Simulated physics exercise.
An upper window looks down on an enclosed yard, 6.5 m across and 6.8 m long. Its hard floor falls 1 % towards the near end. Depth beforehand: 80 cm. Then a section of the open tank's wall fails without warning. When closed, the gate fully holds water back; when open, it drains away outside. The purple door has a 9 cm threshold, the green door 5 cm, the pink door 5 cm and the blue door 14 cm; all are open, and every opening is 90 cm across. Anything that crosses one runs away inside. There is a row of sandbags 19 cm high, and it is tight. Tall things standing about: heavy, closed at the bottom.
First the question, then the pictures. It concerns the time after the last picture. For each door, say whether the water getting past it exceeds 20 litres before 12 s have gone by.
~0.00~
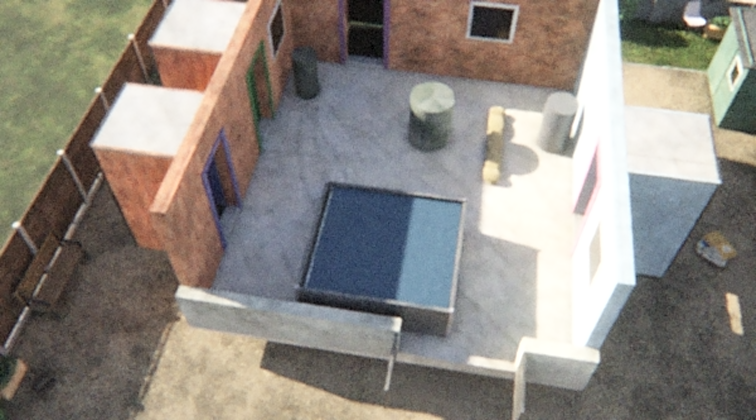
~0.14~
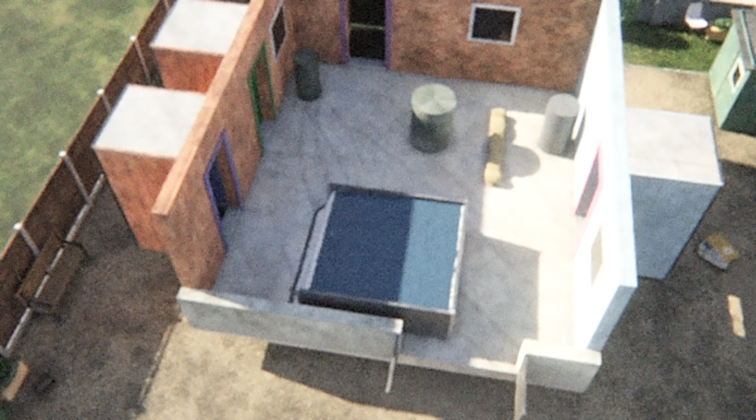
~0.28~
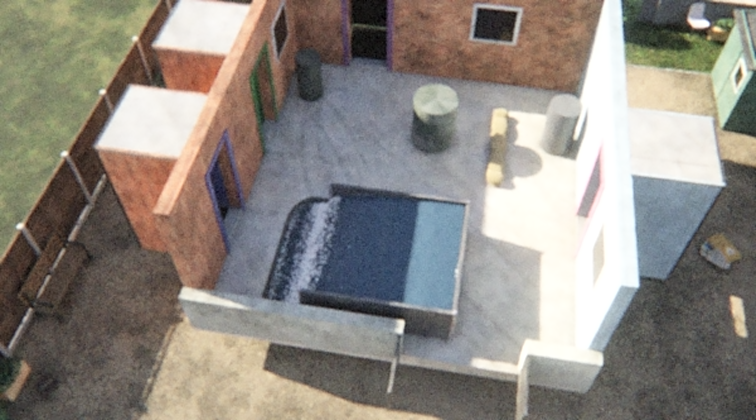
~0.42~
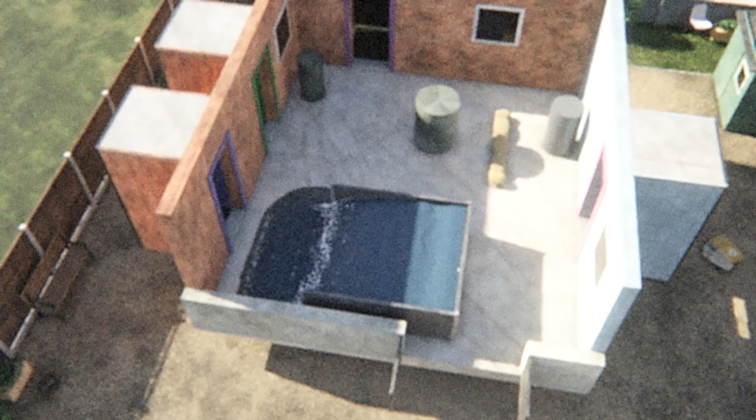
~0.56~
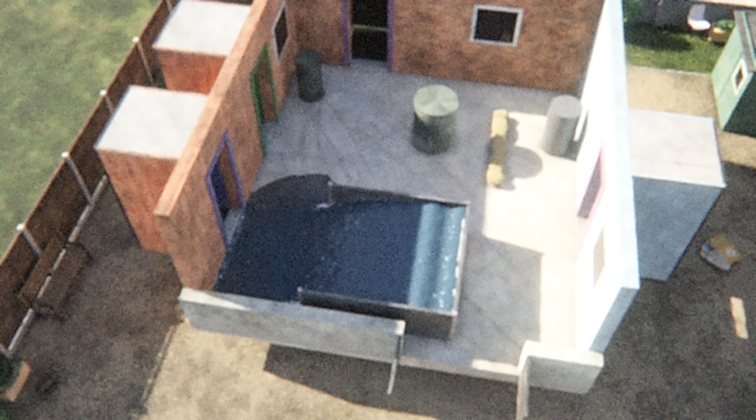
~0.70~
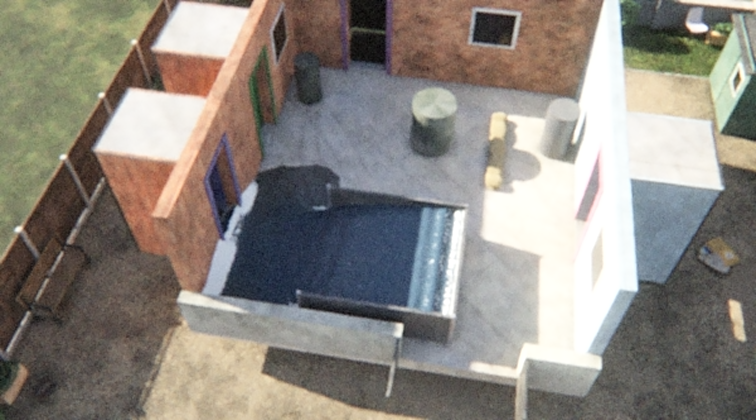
Outcome: The purple door breaks the limit. The green door breaks the limit. The pink door remains within the limit. The blue door breaks the limit.
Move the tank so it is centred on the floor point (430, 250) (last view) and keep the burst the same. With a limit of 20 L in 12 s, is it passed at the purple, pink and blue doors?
Result - purple door exceeds it, pink door exceeds it, blue door exceeds it.
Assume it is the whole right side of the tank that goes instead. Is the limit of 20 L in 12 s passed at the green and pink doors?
Measured against that limit, green comes out beyond it and pink comes out beyond it.
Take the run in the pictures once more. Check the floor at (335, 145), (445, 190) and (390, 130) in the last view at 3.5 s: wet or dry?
Well, the first is drenched, the next untouched by it, the last drenched.
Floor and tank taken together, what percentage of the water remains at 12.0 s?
Near 72 in a hundred is still there.
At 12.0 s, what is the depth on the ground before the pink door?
Depth: ~ 4.0 cm.
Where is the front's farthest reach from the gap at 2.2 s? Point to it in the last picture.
(297, 69).
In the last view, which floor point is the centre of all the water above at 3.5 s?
I'd say somewhere around (320, 225).
After 1.4 s water covers 20 % of the floor and is deepest (64 cm) near (209, 306); purple door not reached, green door 9 cm at the sill, 0 L in, pink door not reached, blue door 53 cm at the sill, 213 L in.
After 2.2 s water covers 25 % of the floor and is deepest (52 cm) near (245, 321); purple door not reached, green door 12 cm at the sill, 8 L in, pink door not reached, blue door 50 cm at the sill, 491 L in.
After 3.5 s water covers 50 % of the floor and is deepest (32 cm) near (298, 108); purple door 17 cm at the sill, 5 L in, green door 12 cm at the sill, 38 L in, pink door not reached, blue door 30 cm at the sill, 739 L in.
After 7.0 s water covers 75 % of the floor and is deepest (22 cm) near (567, 141); purple door 12 cm at the sill, 136 L in, green door 8 cm at the sill, 76 L in, pink door 2 cm at the sill, 0 L in, blue door 11 cm at the sill, 806 L in.
After 12.0 s water covers 95 % of the floor and is deepest (16 cm) near (574, 373); purple door 10 cm at the sill, 141 L in, green door 9 cm at the sill, 118 L in, pink door 4 cm at the sill, 0 L in, blue door 11 cm at the sill, 815 L in.
